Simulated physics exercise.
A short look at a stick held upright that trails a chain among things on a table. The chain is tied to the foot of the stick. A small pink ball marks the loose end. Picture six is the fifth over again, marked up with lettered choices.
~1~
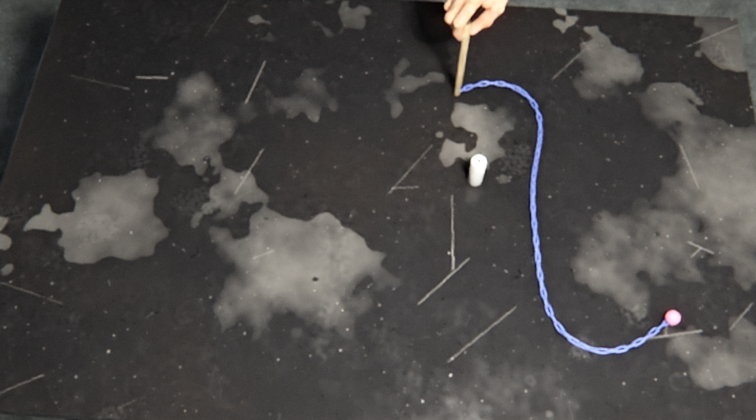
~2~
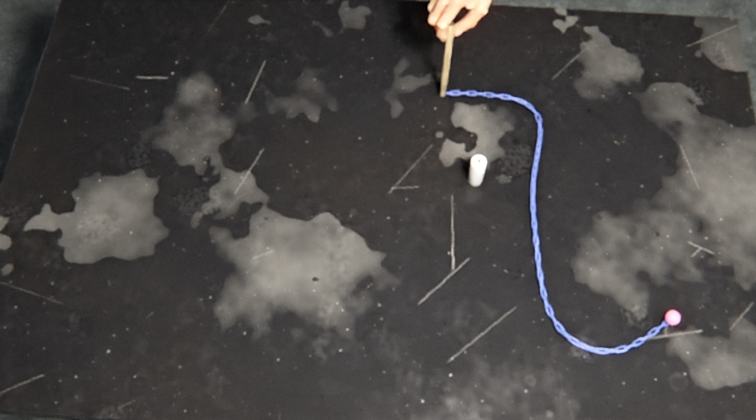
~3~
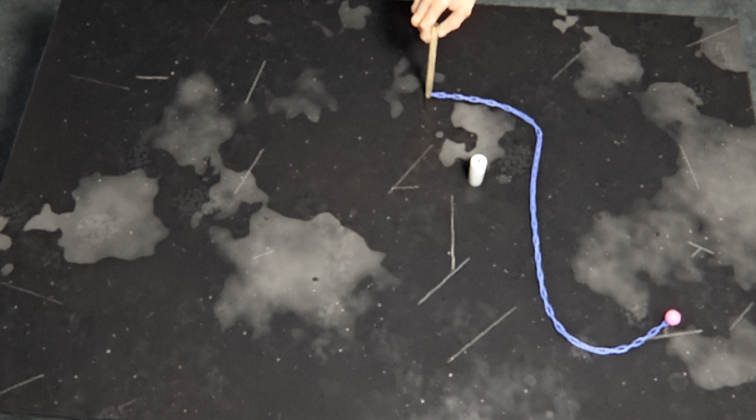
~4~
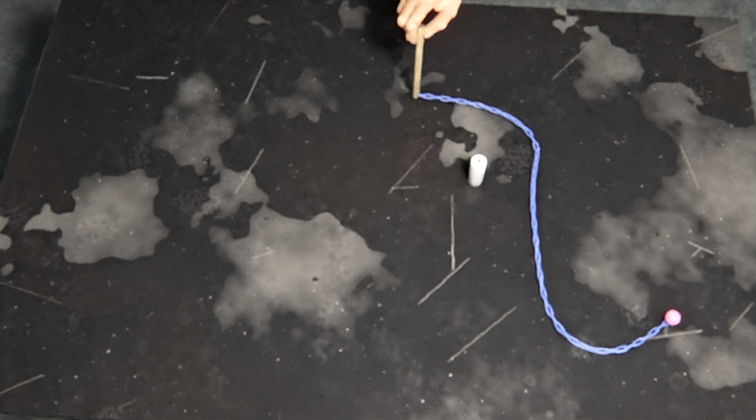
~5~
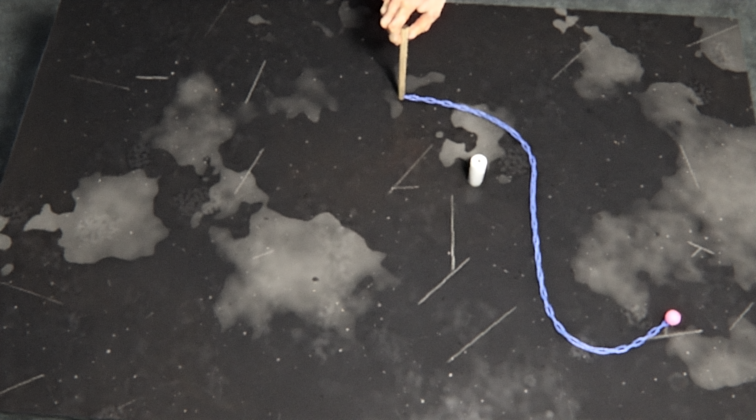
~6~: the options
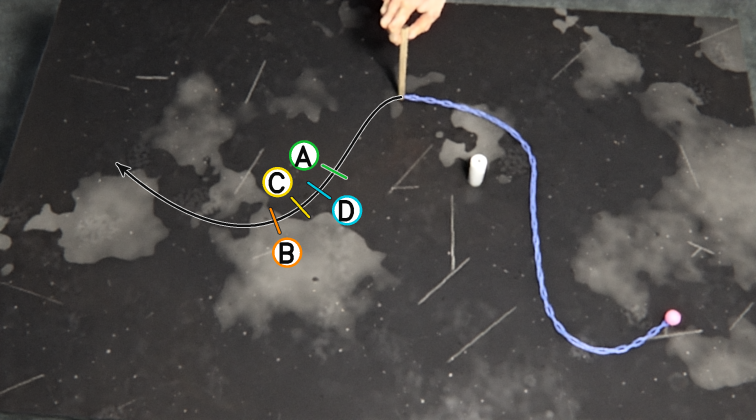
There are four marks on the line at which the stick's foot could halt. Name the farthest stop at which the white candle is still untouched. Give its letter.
A.
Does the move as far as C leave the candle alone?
No.
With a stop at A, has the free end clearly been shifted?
By then, no.
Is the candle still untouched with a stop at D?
For that mark, no.
On the marked copy, A at (334, 172); B at (275, 221); C at (300, 207); D at (319, 190); the route from (401, 97) via (281, 218) to (117, 164).
With A. Early on, foot of the stick (371, 117), middle of the chain (534, 225), free end (673, 318).
Further on, foot of the stick (351, 146), middle of the chain (534, 225), free end (673, 318).
At the end, foot of the stick (334, 172), middle of the chain (533, 225), free end (673, 318); nothing has been touched.
As for the rest, B brings the chain against the candle; C brings the chain against the candle; D brings the chain against the candle.
